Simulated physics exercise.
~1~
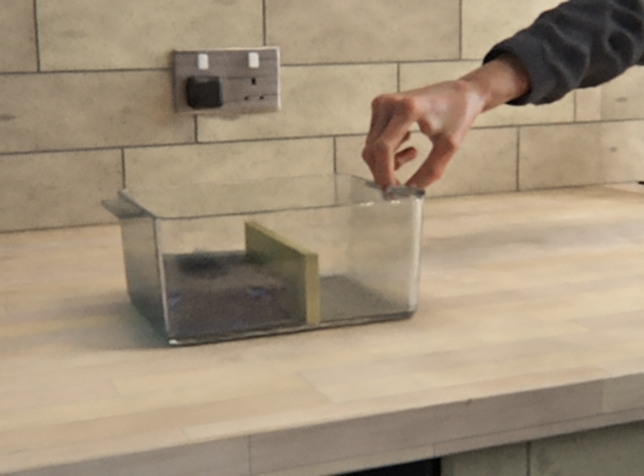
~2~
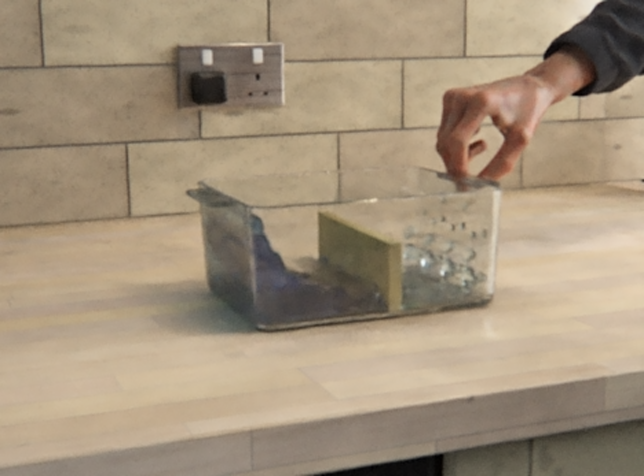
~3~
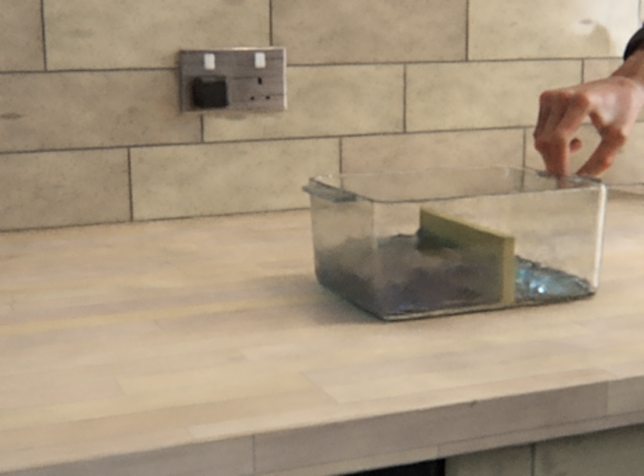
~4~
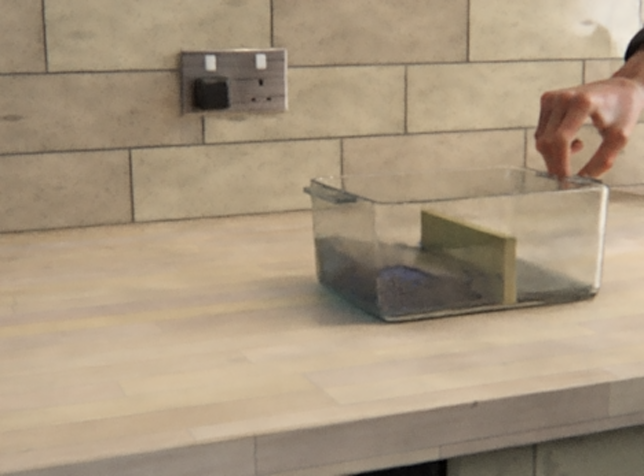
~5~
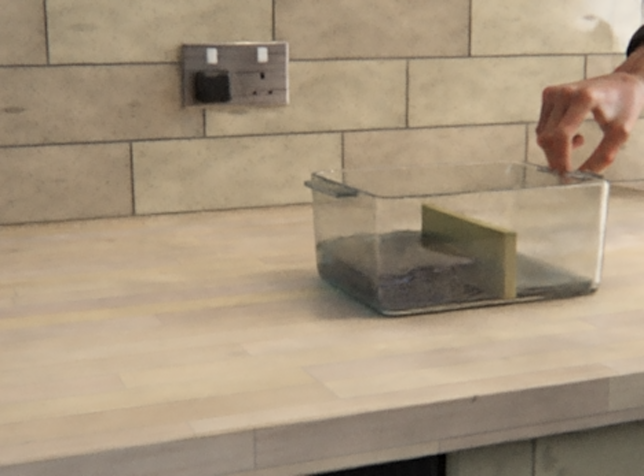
A clear oblong tub with an upright yellowish divider sits on a pale wooden worktop, seen from slightly above by a gently swaying camera, with beige tiles and a wall socket behind. Dark water lies in the left part, while a hand in a dark sleeve grips the right end of the rim. The hand slides the tub to the right, and the water surges up the left end as droplets and splashes appear beyond the divider. The tub stops farther right, the water still churning. It then settles, leaving a shallow layer in the right part, the hand still on the rim.
